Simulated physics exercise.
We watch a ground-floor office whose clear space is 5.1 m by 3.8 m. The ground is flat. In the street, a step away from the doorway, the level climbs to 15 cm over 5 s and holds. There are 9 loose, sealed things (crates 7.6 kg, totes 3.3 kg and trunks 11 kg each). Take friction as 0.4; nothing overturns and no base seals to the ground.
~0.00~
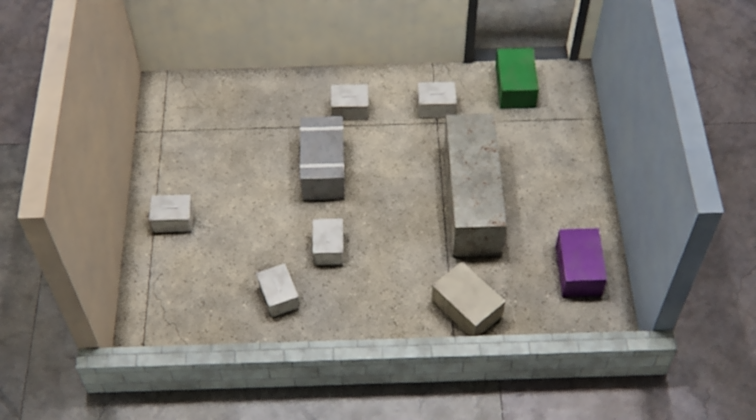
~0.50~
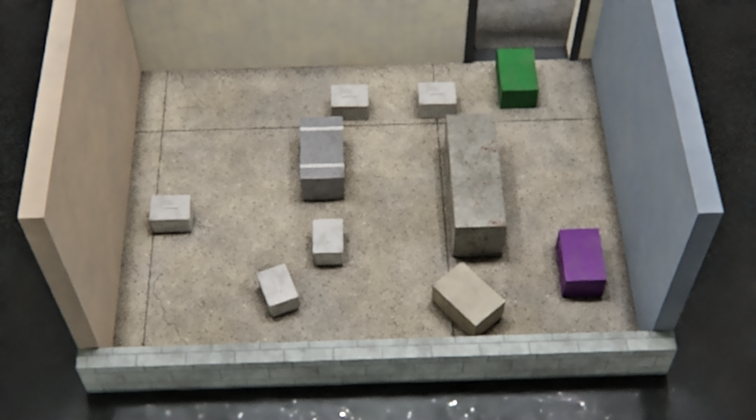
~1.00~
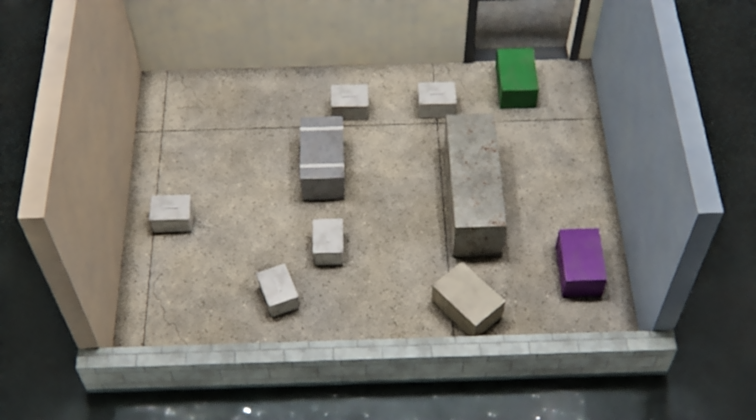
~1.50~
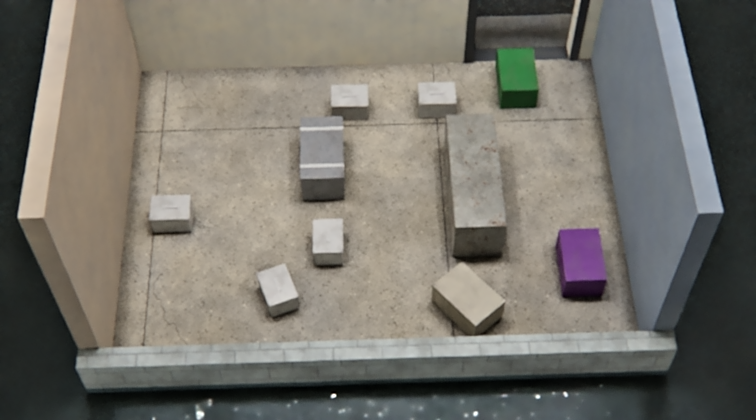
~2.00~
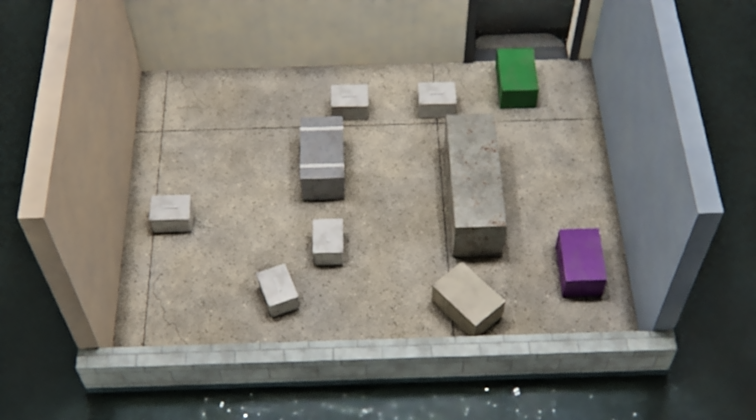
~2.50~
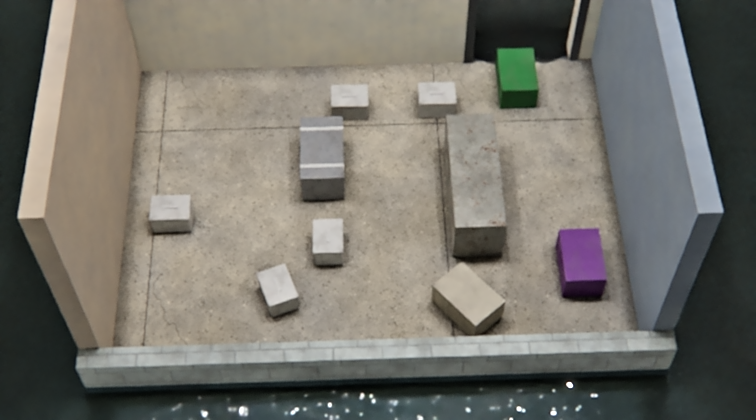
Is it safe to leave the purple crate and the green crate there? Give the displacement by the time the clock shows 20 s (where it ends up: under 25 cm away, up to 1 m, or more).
The purple crate travels far; the green crate travels far.
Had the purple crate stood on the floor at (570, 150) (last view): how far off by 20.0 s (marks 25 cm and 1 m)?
It travels far.
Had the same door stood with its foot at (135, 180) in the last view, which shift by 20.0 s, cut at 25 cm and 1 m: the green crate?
In that case the green crate ends far away.
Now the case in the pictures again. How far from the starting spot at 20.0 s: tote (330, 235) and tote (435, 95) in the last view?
In turn: 250 cm, 40 cm.
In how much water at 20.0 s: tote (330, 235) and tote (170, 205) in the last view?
About 7 and 7 cm.
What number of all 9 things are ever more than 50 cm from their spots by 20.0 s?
I count 9.
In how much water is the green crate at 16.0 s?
Roughly 3 cm.
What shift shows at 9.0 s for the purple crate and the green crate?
Roughly 80 and 250 cm by then.
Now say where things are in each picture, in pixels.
The first picture shows the purple crate at (583, 254), on the bottom; the green crate at (518, 69) rests on the ground; 0.0 m2 under water; 0 of 9 have shifted.
The second picture shows the purple crate at (583, 254), on the bottom; the green crate at (518, 69), on the bottom; water covers 0.0 m2; 0 of 9 have shifted.
The third picture shows the purple crate at (583, 254), on the bottom; the green crate at (518, 69) rests on the ground; 0.0 m2 under water; 0 of 9 have shifted.
The fourth picture shows the purple crate at (583, 254), on the bottom; the green crate at (518, 69) rests on the ground; water covers 0.0 m2; 0 of 9 have shifted.
The fifth picture shows the purple crate at (583, 254) rests on the ground; the green crate at (518, 69), on the bottom; water covers 0.0 m2; 0 of 9 have shifted.
The sixth picture shows the purple crate at (583, 254), on the bottom; the green crate at (518, 69), on the bottom; 0.0 m2 under water; 0 of 9 have shifted.
After 4.0 s the purple crate is near (583, 254), 0.0 m from its start, aground; the green crate is near (518, 94), 0.3 m from its start, aground; 0 afloat.
After 9.0 s the purple crate is near (546, 308), 0.8 m from its start, afloat; the green crate is near (523, 267), 2.6 m from its start, afloat; 2 afloat.
After 16.0 s the purple crate is near (153, 256), 4.2 m from its start, afloat; the green crate is near (406, 177), 1.9 m from its start, afloat; 7 afloat.
After 20.0 s the purple crate is near (162, 154), 4.4 m from its start, afloat; the green crate is near (423, 165), 1.7 m from its start, afloat; 9 afloat.
